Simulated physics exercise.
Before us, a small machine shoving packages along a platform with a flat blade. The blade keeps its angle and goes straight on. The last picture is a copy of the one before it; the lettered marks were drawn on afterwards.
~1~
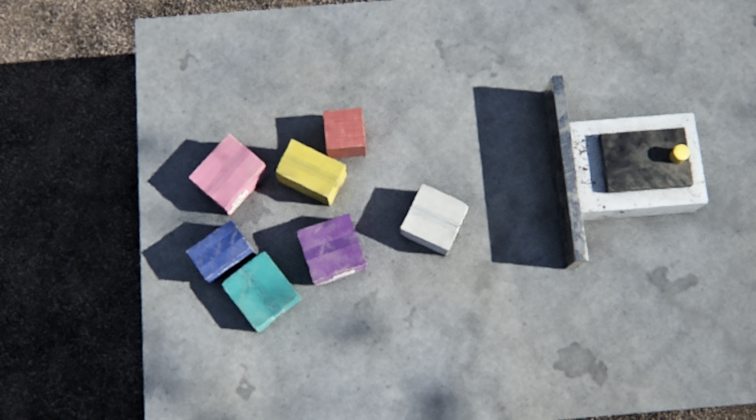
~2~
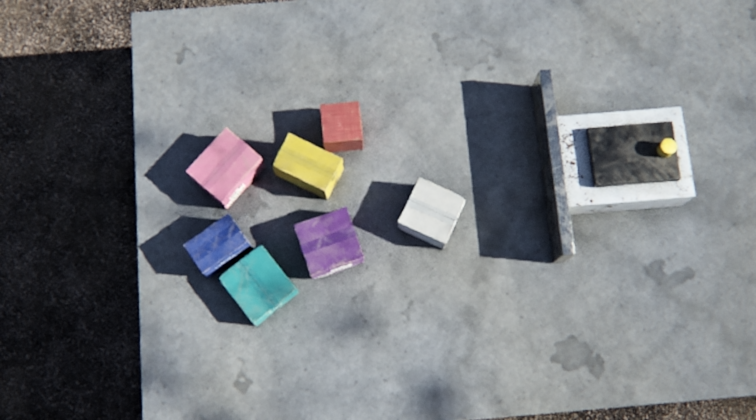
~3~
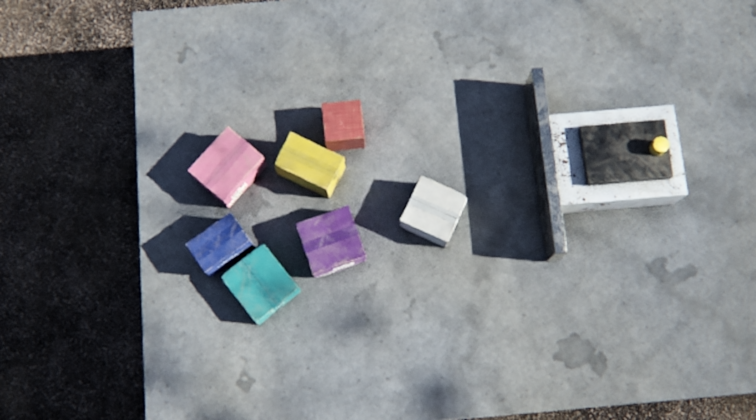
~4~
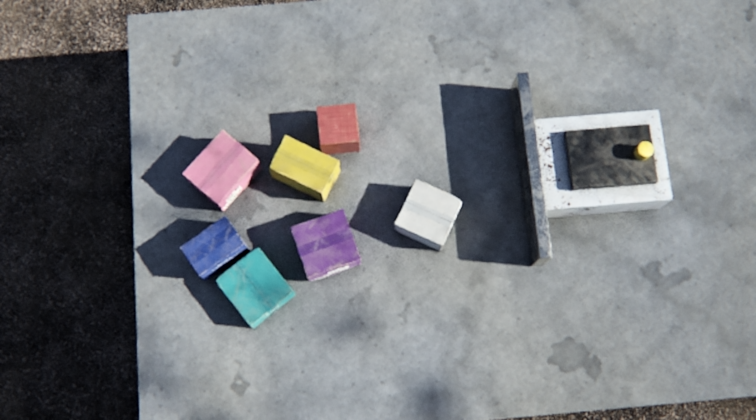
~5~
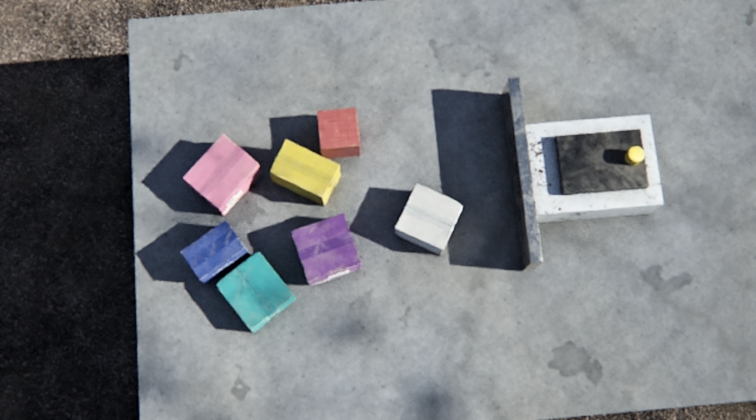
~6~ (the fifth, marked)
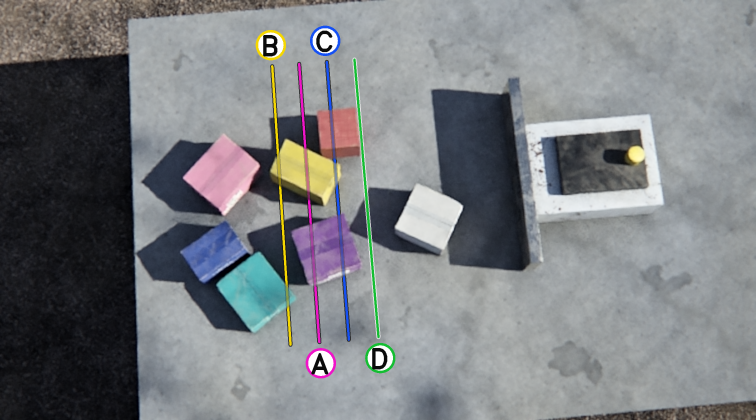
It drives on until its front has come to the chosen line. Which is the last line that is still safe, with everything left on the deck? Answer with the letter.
Line B.
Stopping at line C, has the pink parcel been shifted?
No.
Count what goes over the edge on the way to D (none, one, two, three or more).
By then, none.
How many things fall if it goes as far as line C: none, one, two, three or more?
In all, none.
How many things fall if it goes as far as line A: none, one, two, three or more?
By then, none.
On the marked copy, A at (309, 198); B at (281, 201); C at (338, 196); D at (366, 194).
With B. Early on, robot (507, 169); white box (406, 223); blue box (216, 253).
Further on, robot (420, 177); blue box (208, 254); turquoise box (228, 306).
At the end, robot (353, 182); blue box (141, 257); pink parcel (192, 173); nothing has fallen.
As for the rest, A is safe but short; C is safe but short; D is safe but short.
